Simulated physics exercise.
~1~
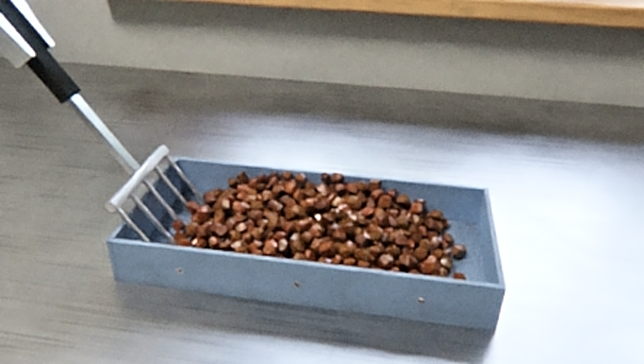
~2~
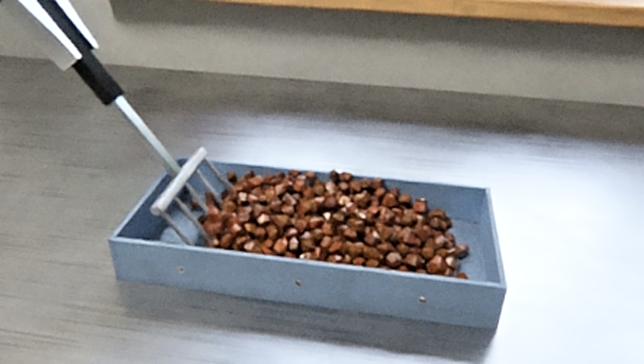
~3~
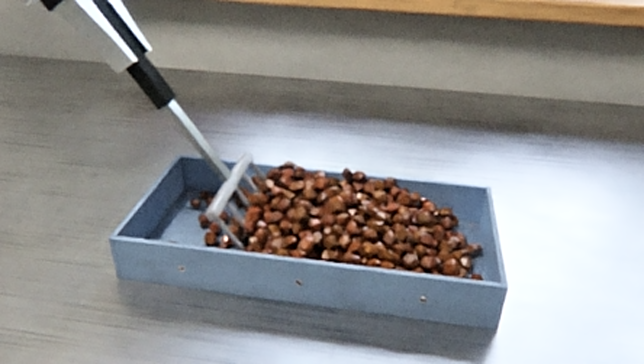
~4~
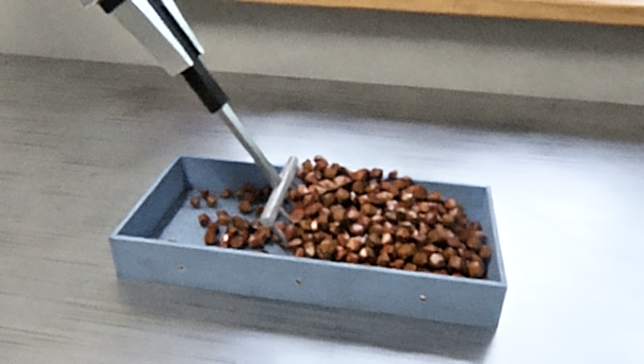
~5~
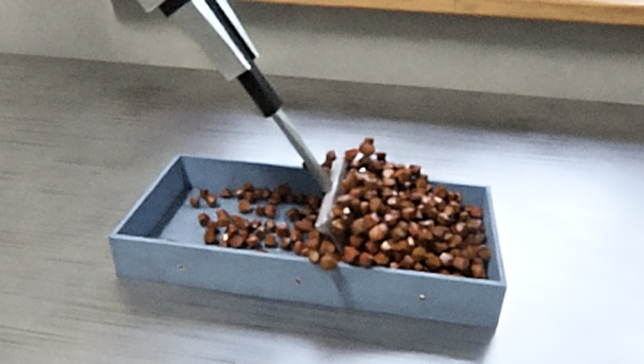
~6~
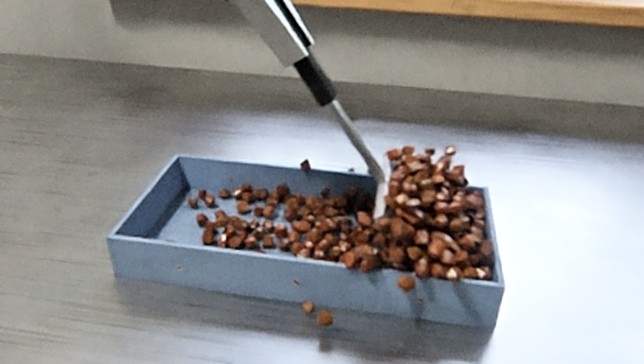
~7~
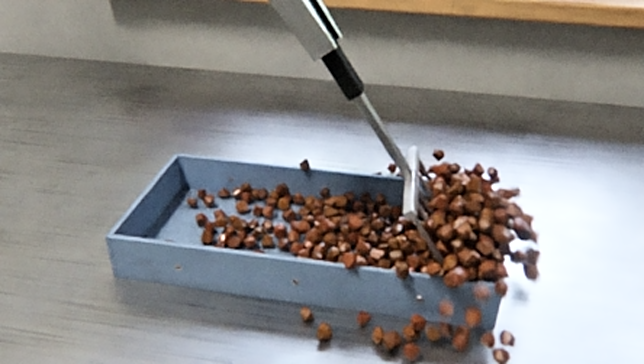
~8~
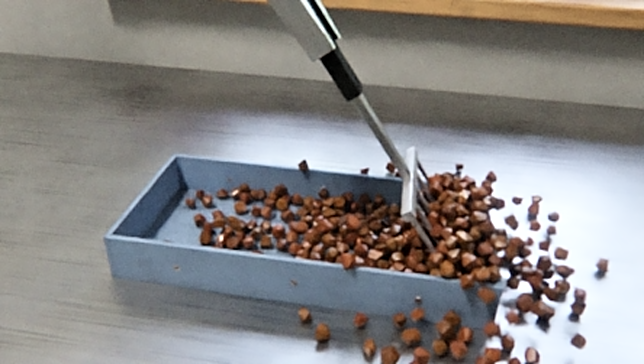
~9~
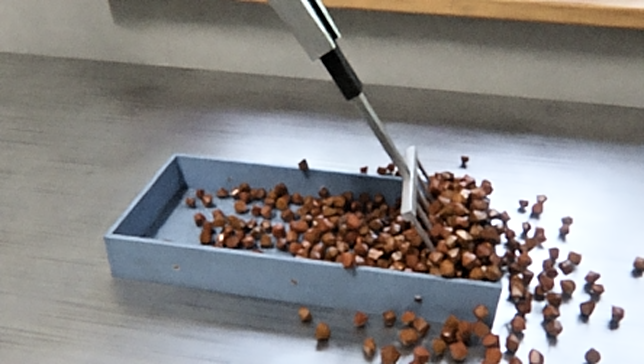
At first, a rake on a mechanical arm stands at the left end of a shallow blue-grey tray holding a long heap of brown pellets. The arm drags the rake to the right, bunching the pellets ahead of it while some slip behind and lie scattered on the tray floor. The heap grows steeper and crowds the right end, and a few pellets drop over the near side. The rake then stops short of that end, and pellets spill over the rim and scatter across the table. Finally, the rake stays still, with most pellets still in the tray.
